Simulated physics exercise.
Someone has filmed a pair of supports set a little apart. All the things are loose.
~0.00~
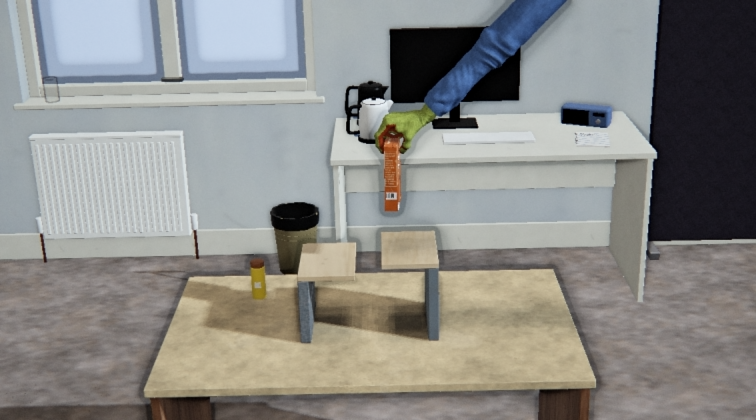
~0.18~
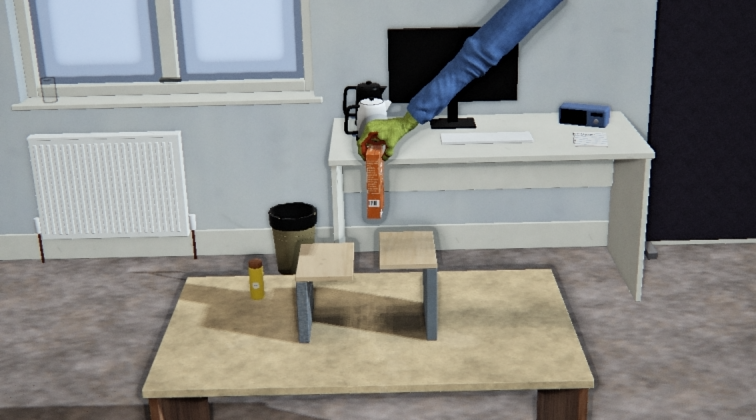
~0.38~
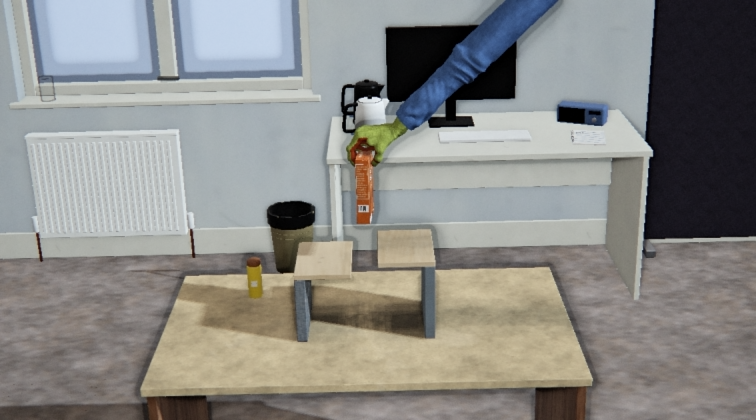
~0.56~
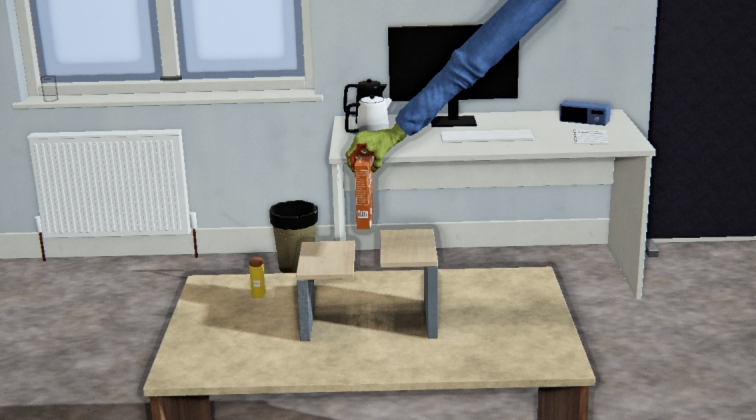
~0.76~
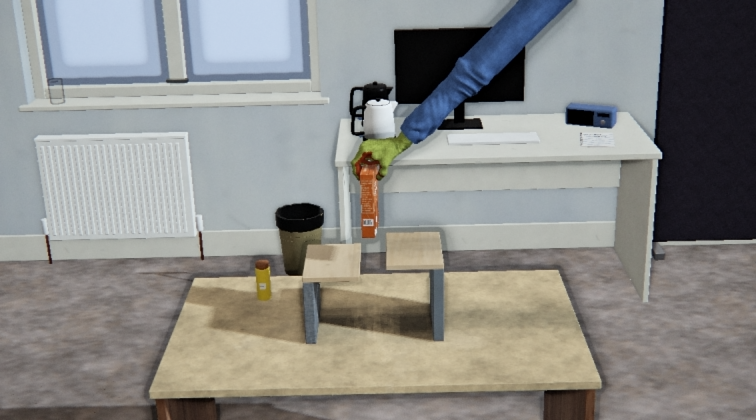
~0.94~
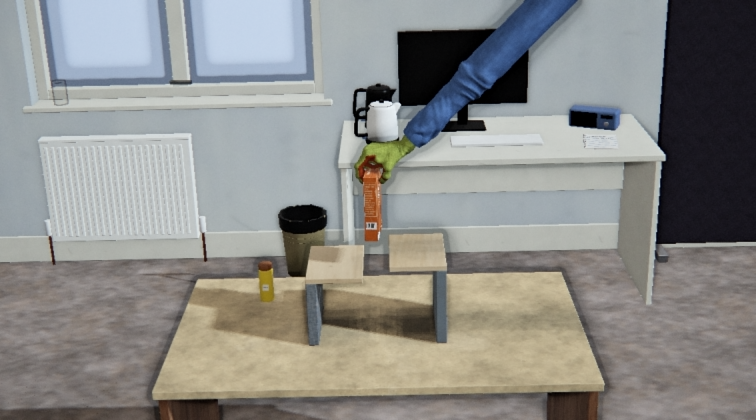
A gloved hand carries an orange packet left, then lowers it slightly above two wooden-topped supports.
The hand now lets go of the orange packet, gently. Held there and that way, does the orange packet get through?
As it turns out, it reaches the table.
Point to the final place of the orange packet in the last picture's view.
Around (376, 296).
Around 1.14 s, orange packet displaced about its own width near (374, 235).
Around 1.24 s, orange packet displaced well along near (375, 294).
Finally (1.9 s), moved from the start, orange packet; yellow shaker still in place. Final places as the last picture's camera would see them, orange packet near (376, 297). The packet drops through.
